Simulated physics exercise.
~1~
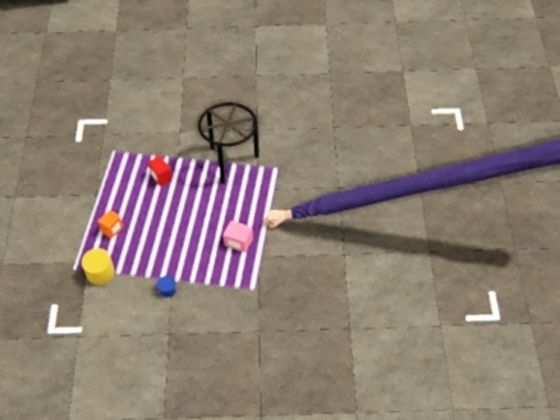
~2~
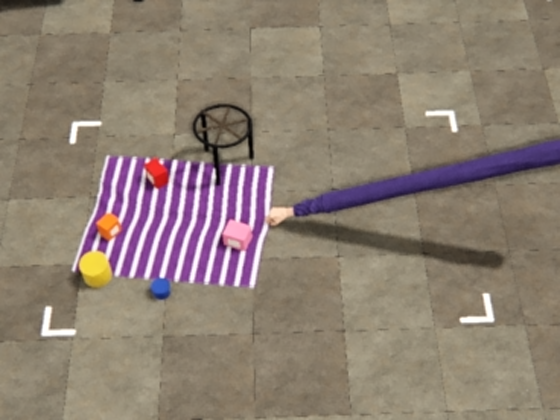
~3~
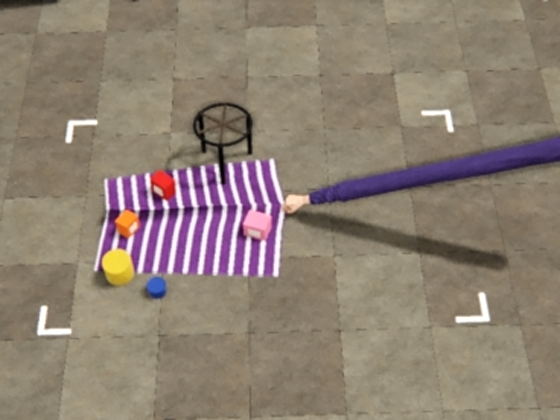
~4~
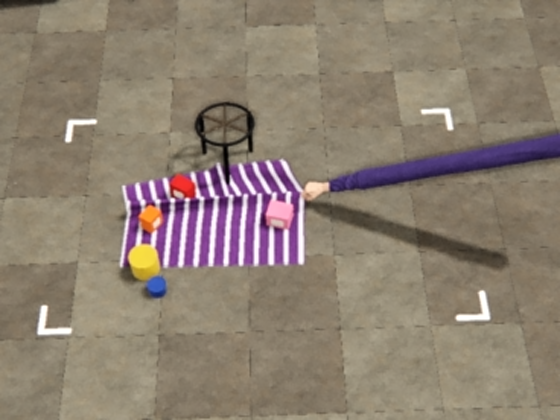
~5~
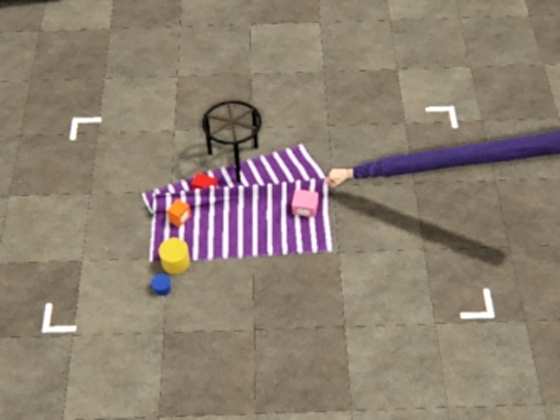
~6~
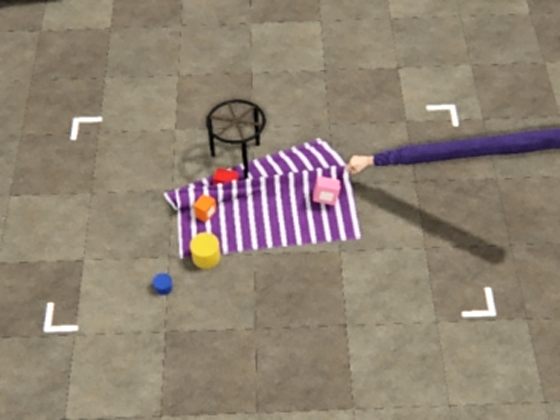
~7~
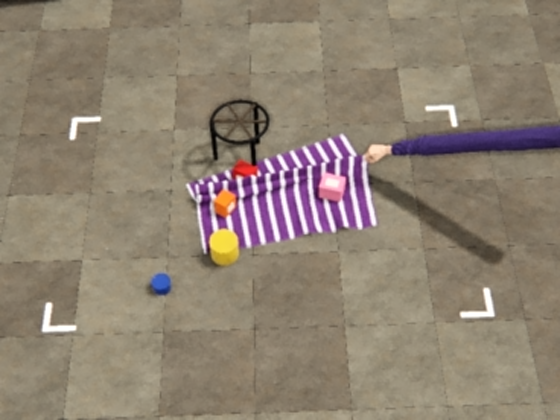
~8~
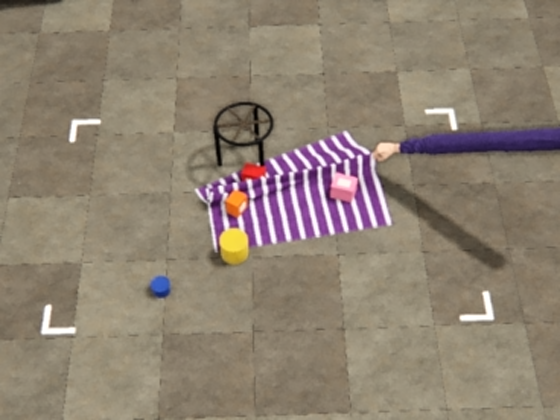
A purple-sleeved arm reaches in from the right and drags a purple-and-white striped rug across a tiled floor with white corner marks, seen from high above. On the rug sit a red box, an orange box, a pink box and a yellow tub, while a black stool stands at its top edge and a small blue bin at its bottom edge. The rug slides right and slightly up, folding near the stool and carrying the boxes and tub along. The pink box tips over late in the pull. Finally, the bunched rug lies farther right, the blue bin left behind.
